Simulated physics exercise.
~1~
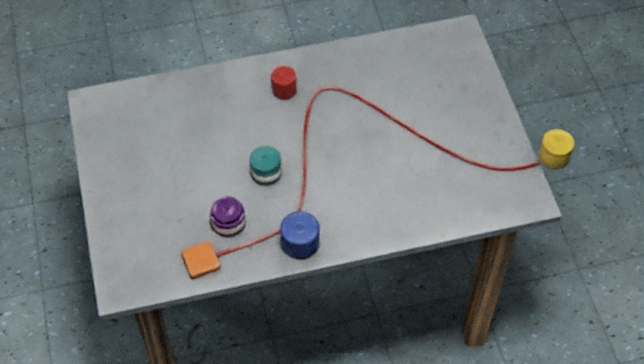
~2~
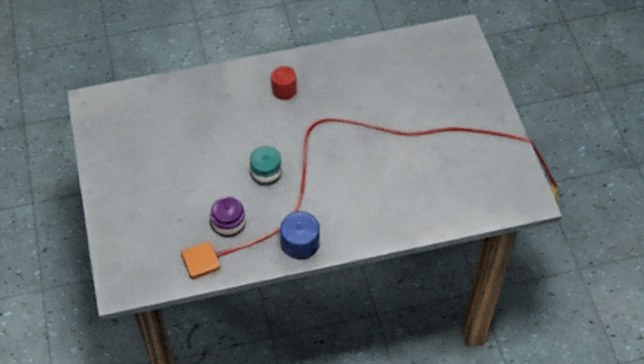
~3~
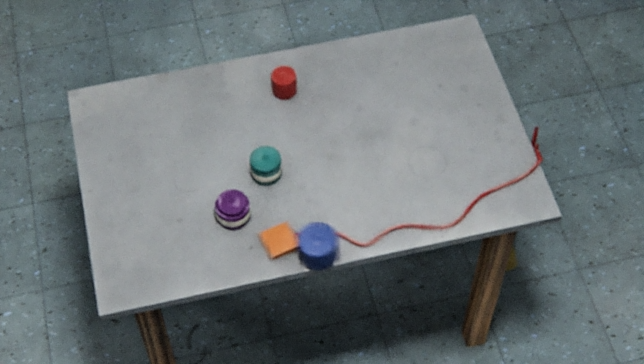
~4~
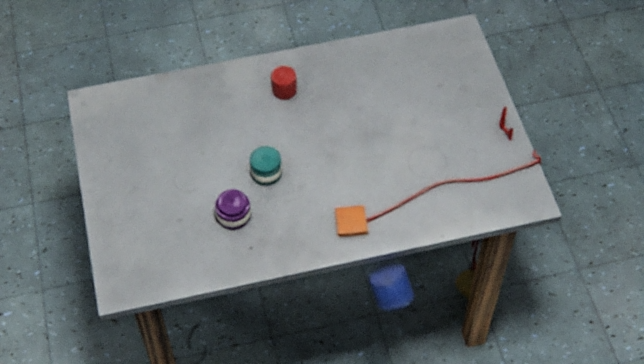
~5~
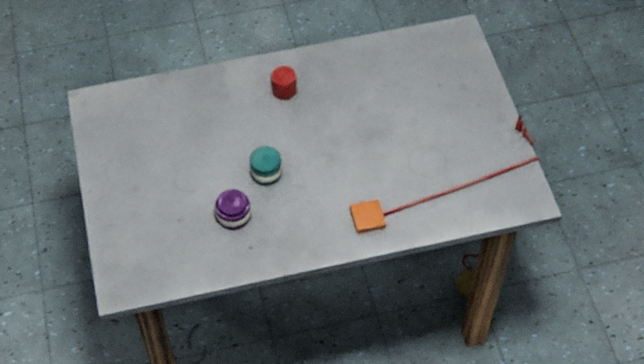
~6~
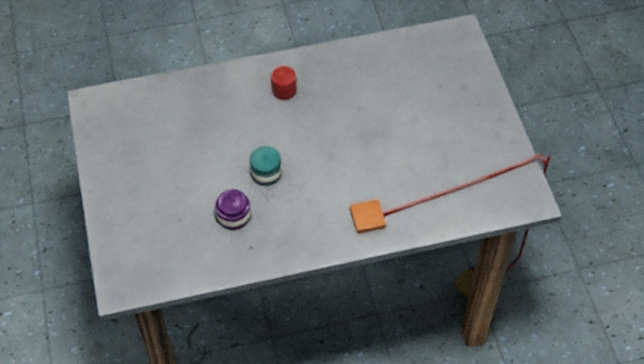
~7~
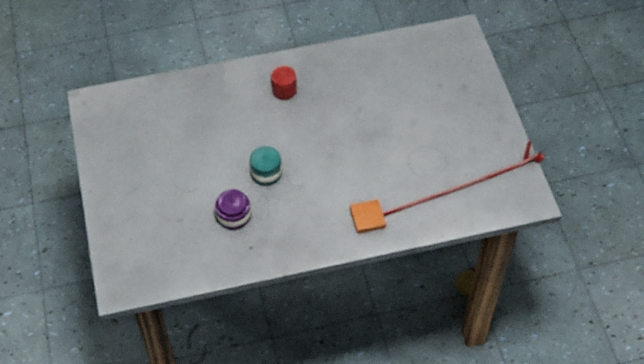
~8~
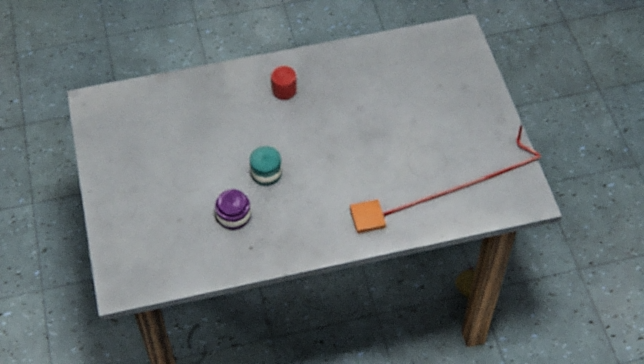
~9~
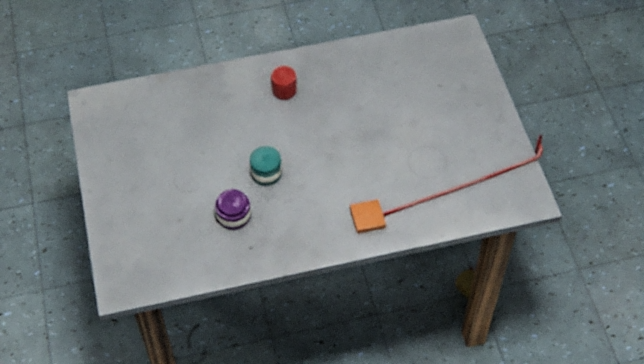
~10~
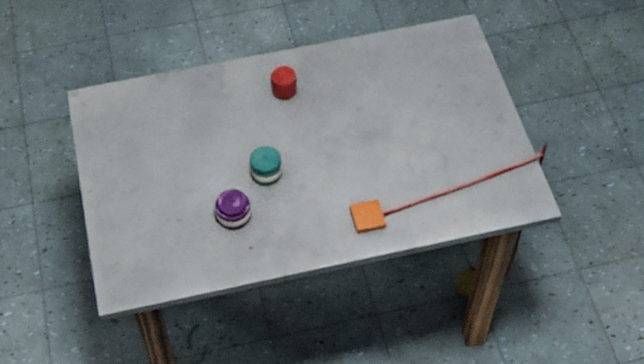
A yellow cylinder drops off the right edge of a grey table, pulling a red cable that drags an orange block rightward and sweeps a blue tub off the front edge. The block stops on the table, cable taut to the right edge, while the red, teal and purple objects remain.
